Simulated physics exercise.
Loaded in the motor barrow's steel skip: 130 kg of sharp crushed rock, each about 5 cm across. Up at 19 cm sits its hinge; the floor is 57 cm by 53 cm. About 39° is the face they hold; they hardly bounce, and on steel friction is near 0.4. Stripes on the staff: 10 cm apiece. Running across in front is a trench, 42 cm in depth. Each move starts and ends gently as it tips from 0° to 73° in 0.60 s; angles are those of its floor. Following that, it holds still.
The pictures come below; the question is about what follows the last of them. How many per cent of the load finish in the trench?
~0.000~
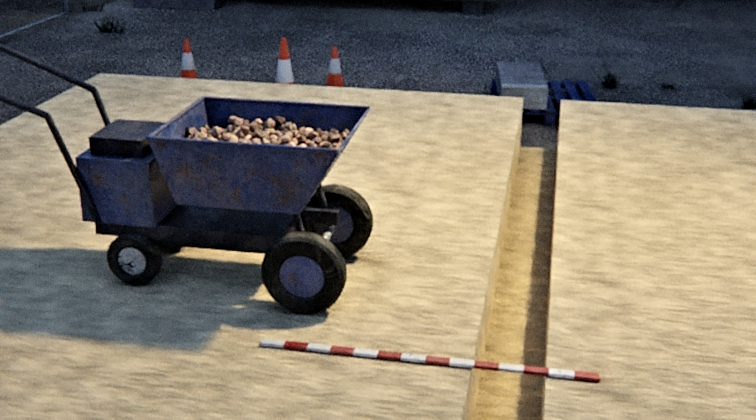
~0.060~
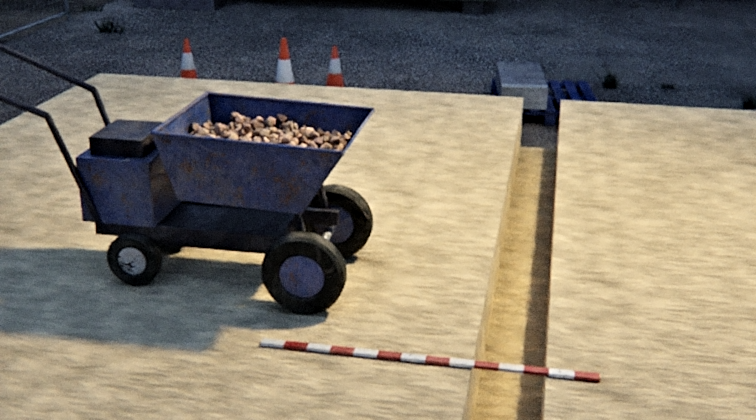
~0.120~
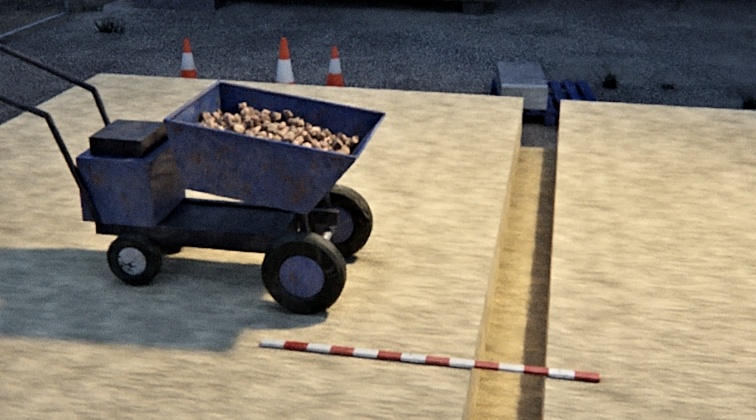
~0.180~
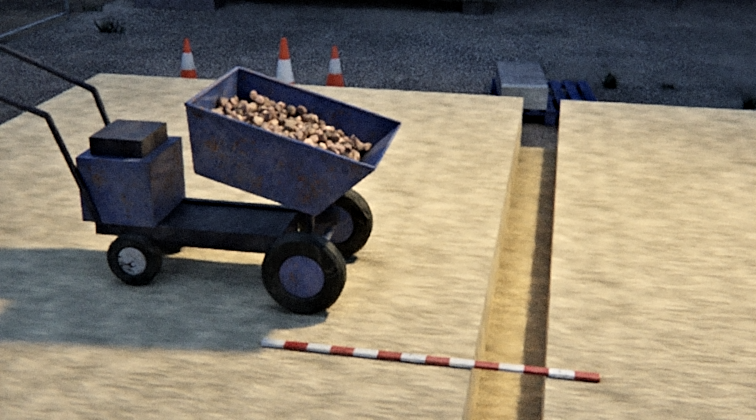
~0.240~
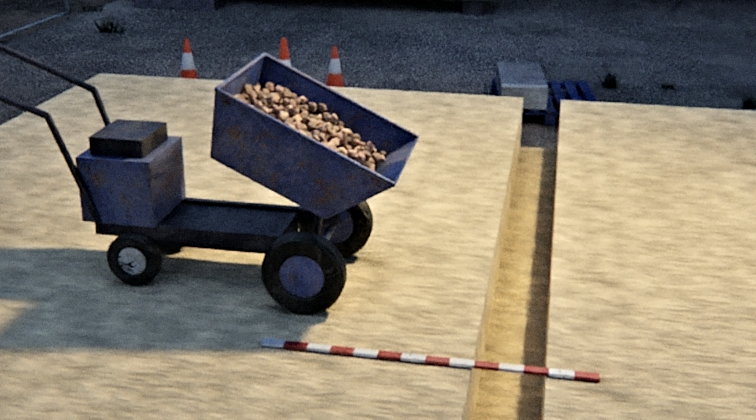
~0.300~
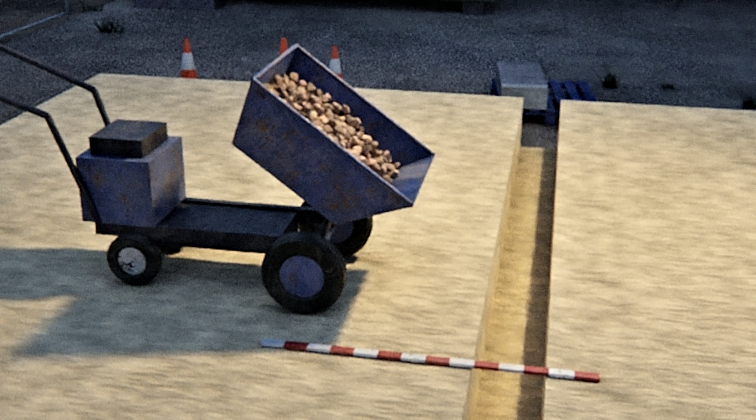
About 64 per cent.
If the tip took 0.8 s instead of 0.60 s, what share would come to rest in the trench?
I'd put it at roughly 60 per cent.
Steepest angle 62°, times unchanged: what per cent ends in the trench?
About 40 per cent would end up in the trench.
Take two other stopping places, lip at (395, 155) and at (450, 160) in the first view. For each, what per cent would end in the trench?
First place: Near 40%; second place: Near 5%.
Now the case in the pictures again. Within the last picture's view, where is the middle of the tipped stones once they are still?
Their centre sits close to (513, 356).
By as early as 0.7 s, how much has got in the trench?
Close to 20 per cent has got there by then.
After 0.4 s the floor is at 62°; 100 % in the skip; the foremost stones are at (429, 226).
After 0.7 s the floor is at 73°; 75 % in the skip, 7 % short of the trench, 18 % in the trench; the foremost stones are at (530, 311).
After 1.0 s the floor is at 73°; 26 % in the skip, 9 % short of the trench, 59 % in the trench, 6 % past the trench; the foremost stones are at (666, 309).
After 3.0 s the floor is at 73°; 17 % in the skip, 13 % short of the trench, 64 % in the trench, 6 % past the trench; the foremost stones are at (741, 310).
